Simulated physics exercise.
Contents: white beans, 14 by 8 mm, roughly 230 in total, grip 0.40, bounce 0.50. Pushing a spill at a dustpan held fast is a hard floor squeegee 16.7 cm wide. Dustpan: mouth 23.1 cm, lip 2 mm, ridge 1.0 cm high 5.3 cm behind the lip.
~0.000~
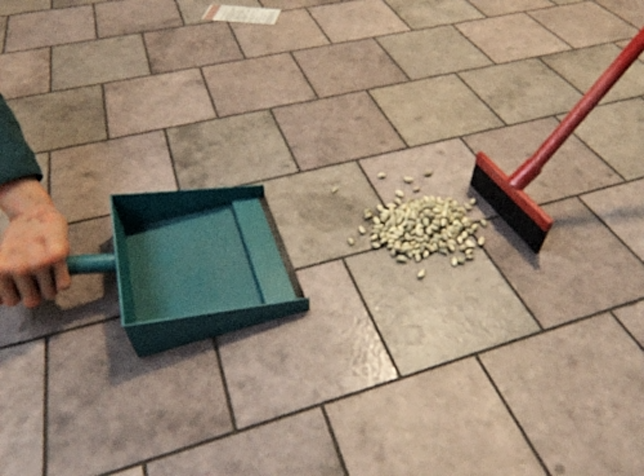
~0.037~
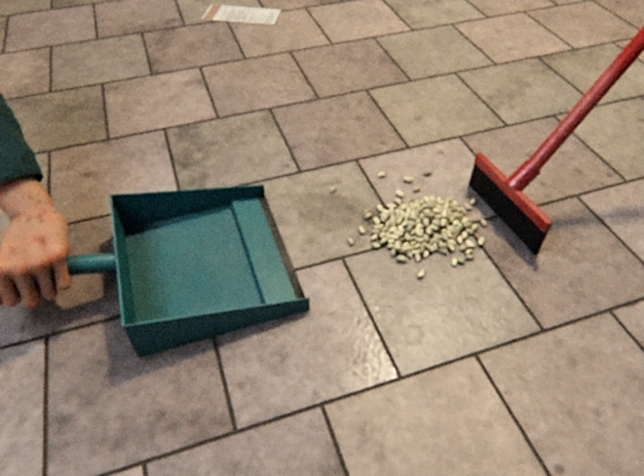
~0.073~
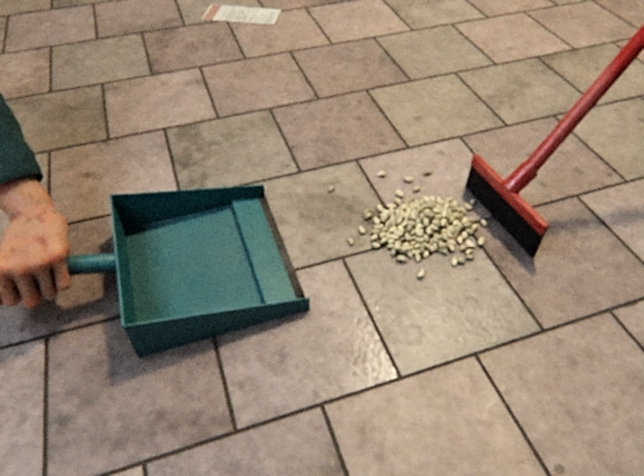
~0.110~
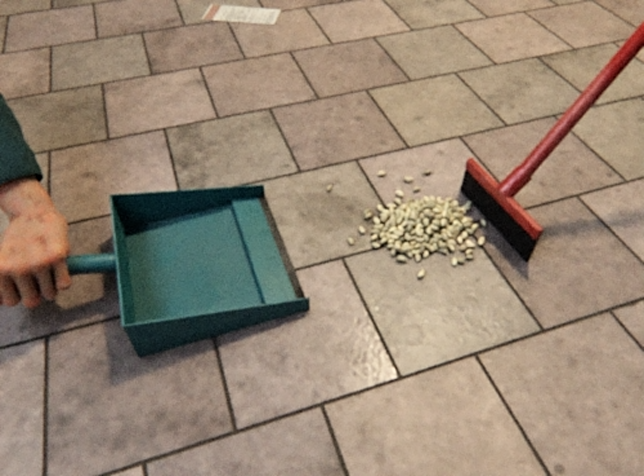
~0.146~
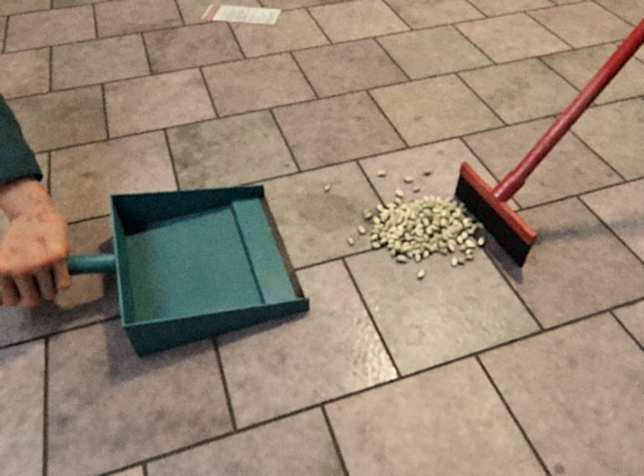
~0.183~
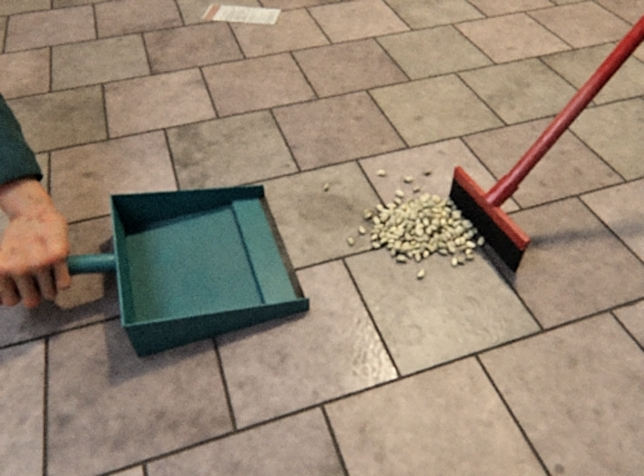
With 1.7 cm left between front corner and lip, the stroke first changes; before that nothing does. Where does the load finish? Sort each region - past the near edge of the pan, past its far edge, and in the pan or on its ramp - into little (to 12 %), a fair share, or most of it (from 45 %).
Past the pan's near side: A fair share, past the pan's far side: Little, in the pan or on its ramp: Little.
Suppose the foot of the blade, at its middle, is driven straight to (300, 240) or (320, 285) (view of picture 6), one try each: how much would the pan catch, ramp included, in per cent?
Roughly 40 % and 30 %.
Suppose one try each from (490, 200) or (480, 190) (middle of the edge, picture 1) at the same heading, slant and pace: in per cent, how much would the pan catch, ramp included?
Close to 15 in a hundred, then close to 25 in a hundred.
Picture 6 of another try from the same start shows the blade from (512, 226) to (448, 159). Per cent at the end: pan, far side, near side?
Pan 25 % / far 5 % / near 5 %.
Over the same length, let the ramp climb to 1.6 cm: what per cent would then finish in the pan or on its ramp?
In that case roughly 5 percent.
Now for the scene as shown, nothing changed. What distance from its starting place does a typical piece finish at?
I'd say near 12 cm.
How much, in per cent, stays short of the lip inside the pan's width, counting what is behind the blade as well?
Close to 60 per cent of them end up there.
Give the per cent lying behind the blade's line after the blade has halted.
Around 55 in a hundred.
After 0.52 s, middle of the blade 16 cm from the lip; 0 % over the lip, far side 0 %, near side 10 %.
Then, at 0.74 s, middle of the blade 8 cm from the lip; 0 % over the lip, far side 0 %, near side 25 %.
Then, at 1.08 s, middle of the blade 2 cm from the lip; 5 % over the lip, far side 0 %, near side 30 %.
In the end, at 2.4 s, near side 30 %, far side 0 %, pan 5 %, in front of the lip or behind the blade 60 %.
